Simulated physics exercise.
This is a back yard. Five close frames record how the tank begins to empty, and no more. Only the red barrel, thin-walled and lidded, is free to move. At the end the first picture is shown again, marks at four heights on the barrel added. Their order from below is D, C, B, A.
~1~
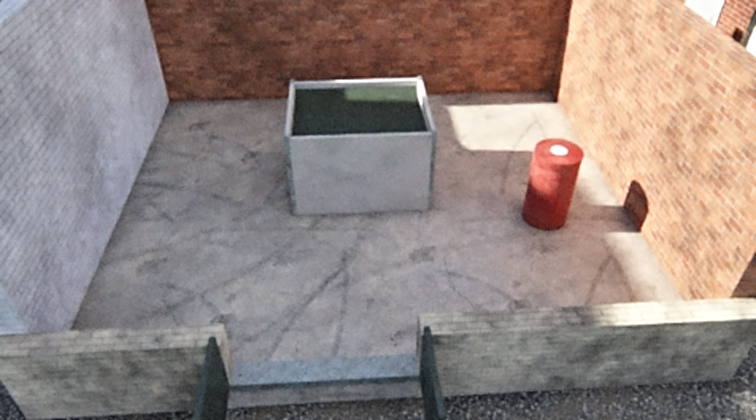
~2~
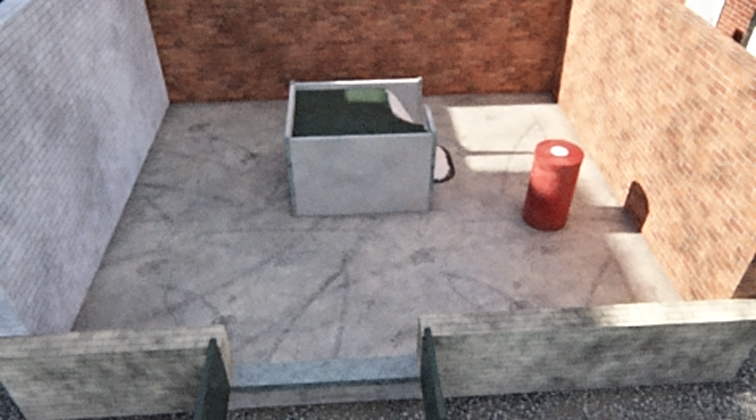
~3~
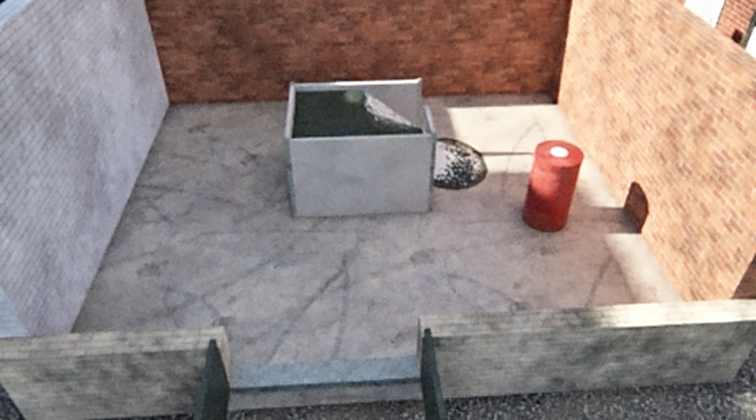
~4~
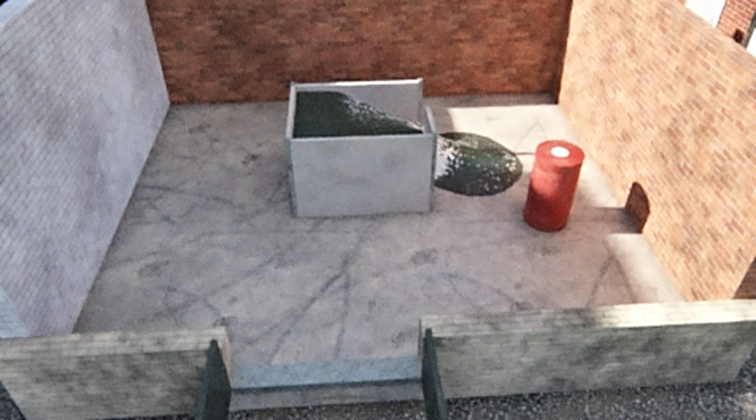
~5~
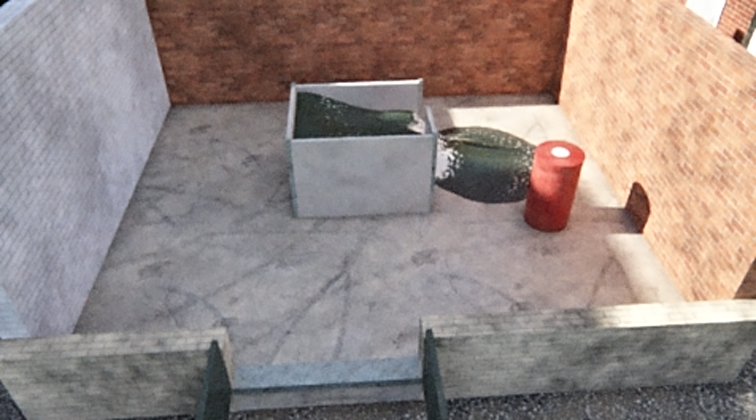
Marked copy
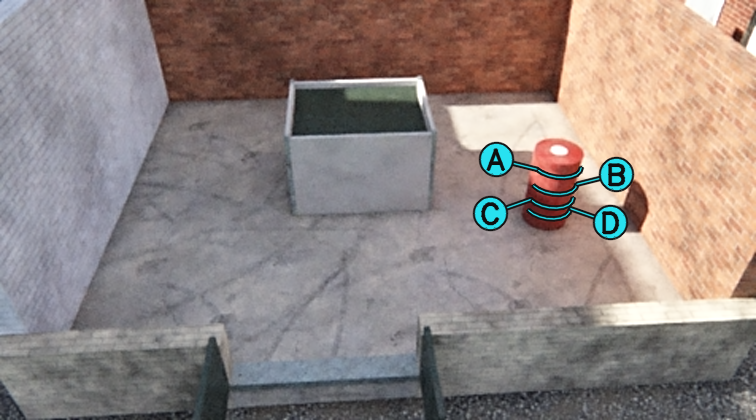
Dark water pouring from the right side of a grey open-topped tank, spreading across a walled yard to a standing red barrel.
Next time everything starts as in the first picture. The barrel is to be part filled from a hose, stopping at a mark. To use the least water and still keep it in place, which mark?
I would pick mark D.
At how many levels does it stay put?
All of the four.
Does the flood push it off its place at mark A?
No.
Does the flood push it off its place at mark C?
No, not at all.
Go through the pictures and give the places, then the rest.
Lid of the red barrel at (559, 151); tank full, its middle at (359, 112); open gate at (322, 322), in the first frame.
In the second frame, 1 % of the ground under water, its edge towards the barrel at (445, 171).
In the third frame, 3 % of the ground under water, its edge towards the barrel at (479, 176).
In the fourth frame, 5 % of the ground under water, its edge towards the barrel at (490, 190).
Lid of the red barrel at (560, 153); 8 % of the ground under water, its edge towards the barrel at (513, 196), in the fifth frame.
In cyan, A at (564, 177); B at (560, 194); C at (556, 208); D at (553, 218); from the bottom up D, C, B, A.
With A, it does not move.
With B, it does not move.
With C, it does not move.
With D, it does not move.
